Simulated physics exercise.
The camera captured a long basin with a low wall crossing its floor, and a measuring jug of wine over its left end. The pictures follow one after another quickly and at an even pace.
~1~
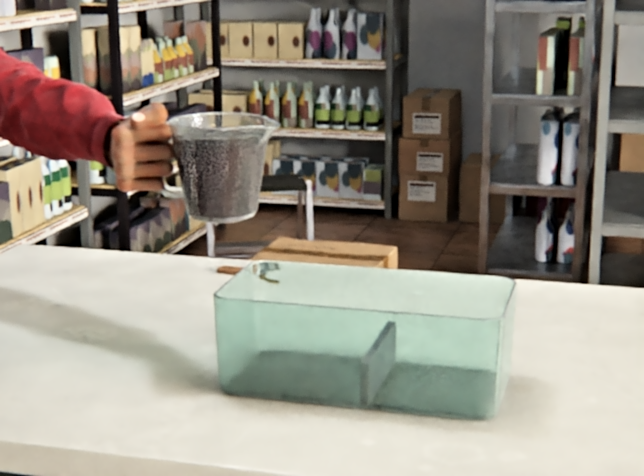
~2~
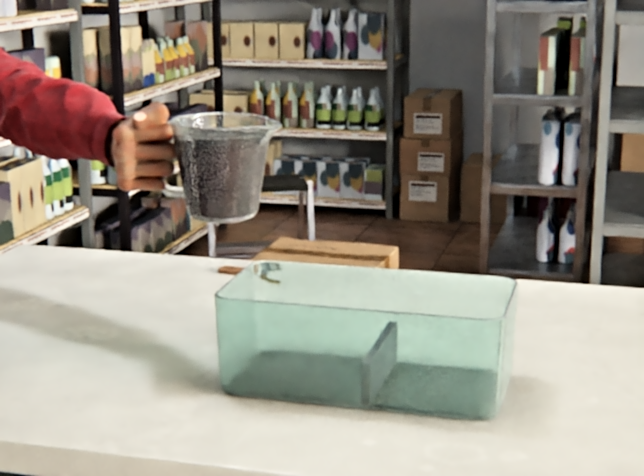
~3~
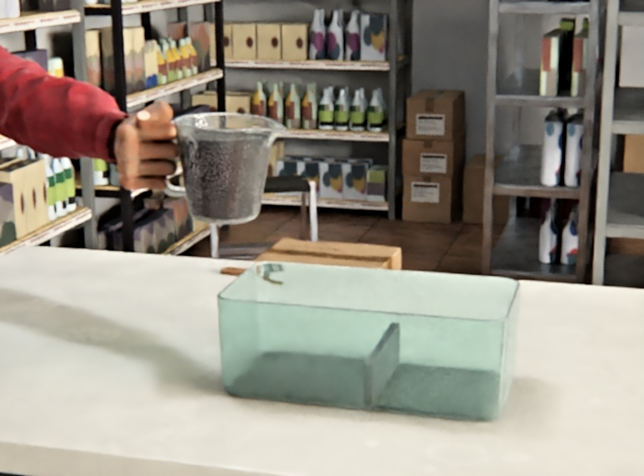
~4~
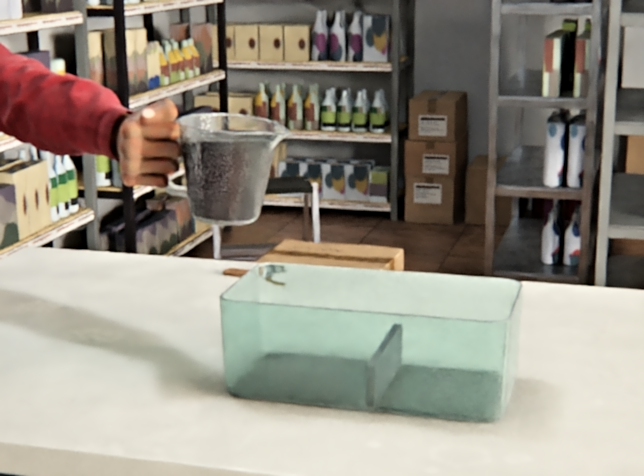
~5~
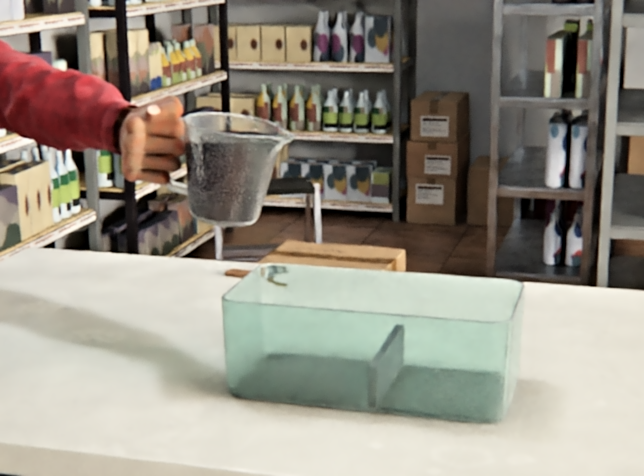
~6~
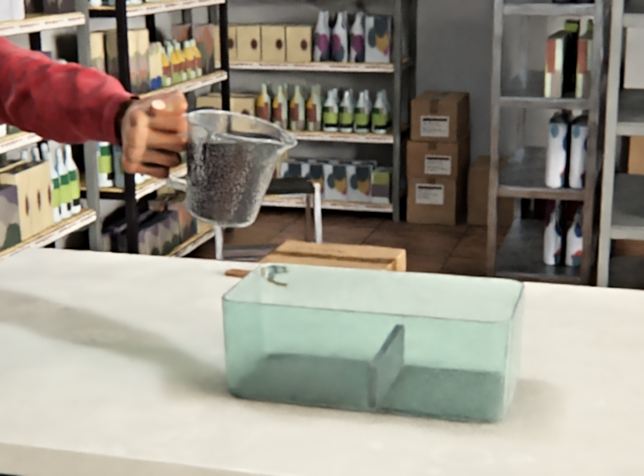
At the start, a hand in a red sleeve holds a clear measuring jug of dark liquid upright above the left end of a greenish basin with a low wall across its floor. The jug shifts slightly right, then the hand gradually tilts it a little to the right.
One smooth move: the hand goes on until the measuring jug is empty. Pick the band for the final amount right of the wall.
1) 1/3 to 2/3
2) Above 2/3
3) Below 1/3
(3) Below 1/3.
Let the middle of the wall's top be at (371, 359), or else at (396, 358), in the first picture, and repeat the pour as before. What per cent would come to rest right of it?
In turn some 10 and 10 in a hundred.
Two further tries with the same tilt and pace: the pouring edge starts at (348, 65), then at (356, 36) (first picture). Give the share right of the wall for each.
You'd get around 85 per cent and then around 90 per cent.
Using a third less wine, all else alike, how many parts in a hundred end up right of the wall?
Close to 5 per cent.
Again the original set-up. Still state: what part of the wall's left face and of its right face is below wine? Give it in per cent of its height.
Left: 50 %. Right: 0 %.
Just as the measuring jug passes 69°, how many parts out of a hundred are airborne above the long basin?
I'd say some 20 per cent of it.
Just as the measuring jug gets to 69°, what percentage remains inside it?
Some 65 per cent.
A moment on, the measuring jug is tipped part way and 64 per cent is still to pour, 16 is left of the wall and 0 right of it.
Next, the measuring jug is tipped right over and 7 per cent is still to pour, 83 is left of the wall and 2 right of it.
Then the measuring jug is tipped right over and 0 per cent is still to pour, 94 is left of the wall and 4 right of it.
Later the measuring jug is tipped right over and 0 per cent is still to pour, 95 is left of the wall and 4 right of it.
Finally, 94 per cent lies left of the wall, 4 right of it and 2 outside.
